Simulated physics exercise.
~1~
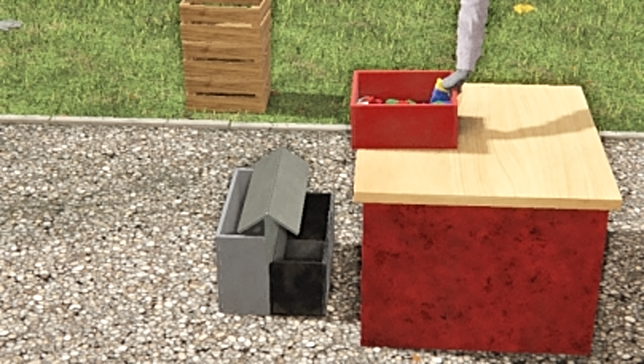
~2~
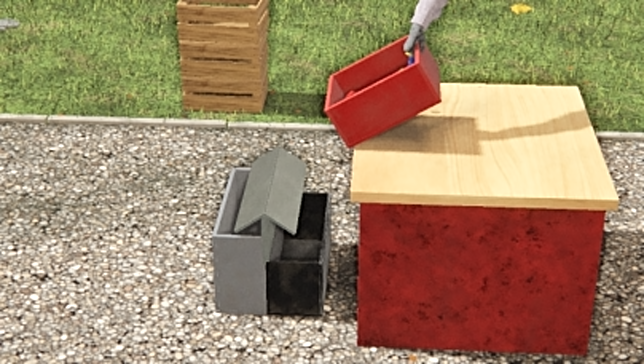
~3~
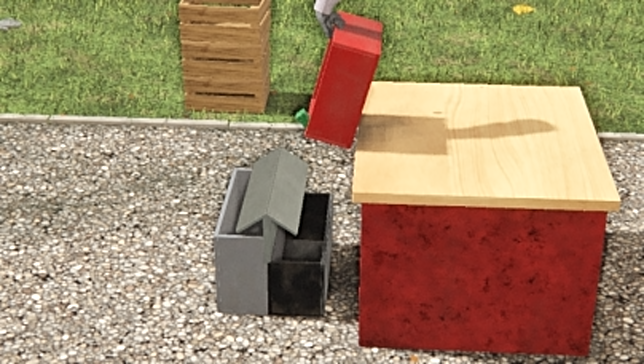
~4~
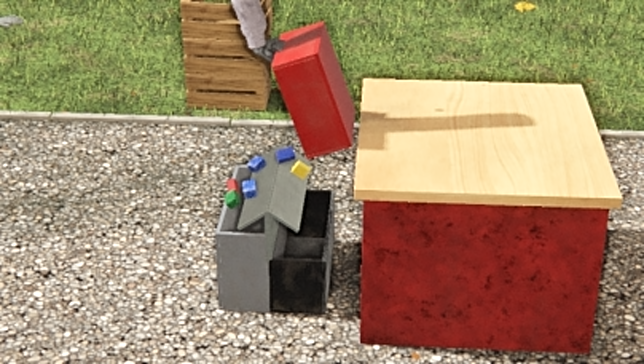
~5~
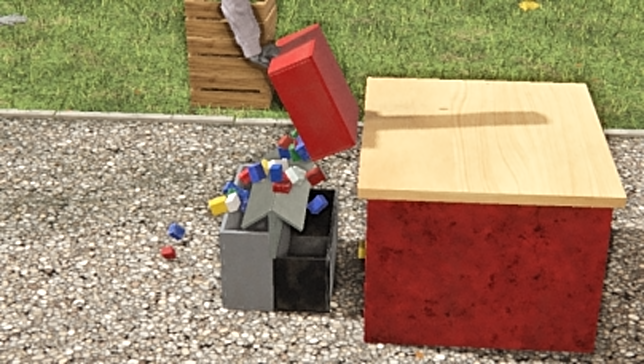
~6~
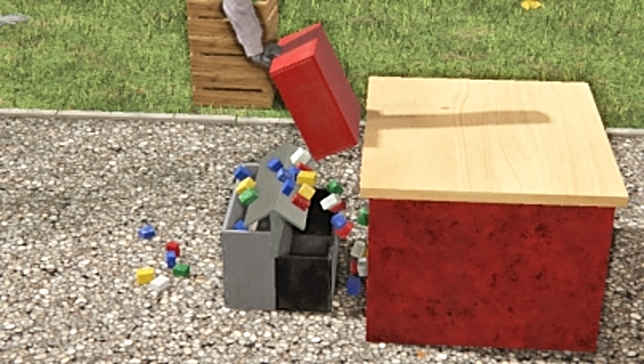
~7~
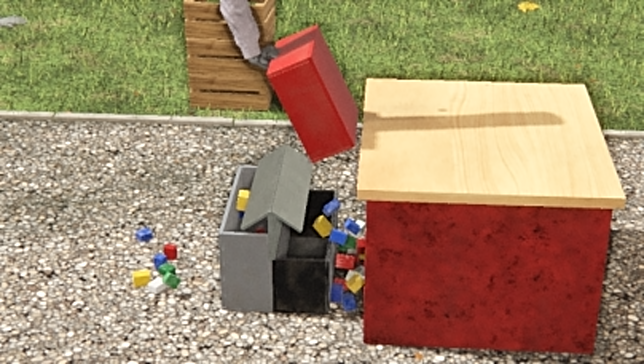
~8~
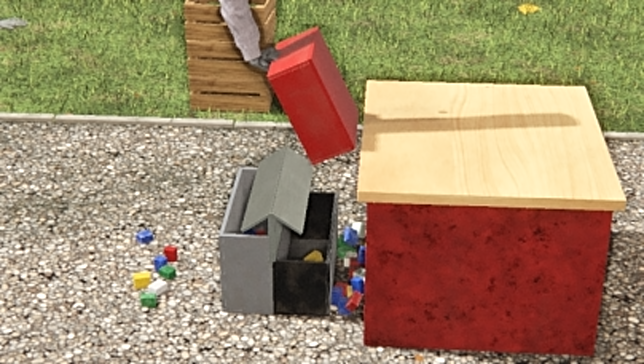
On a gravel patch beside some grass, a gloved hand lifted a red box off a wooden-topped bench and tipped it leftward, spilling colourful bricks over a grey, roof-shaped splitter; many bounced onto the ground on both sides, while others landed in the containers.
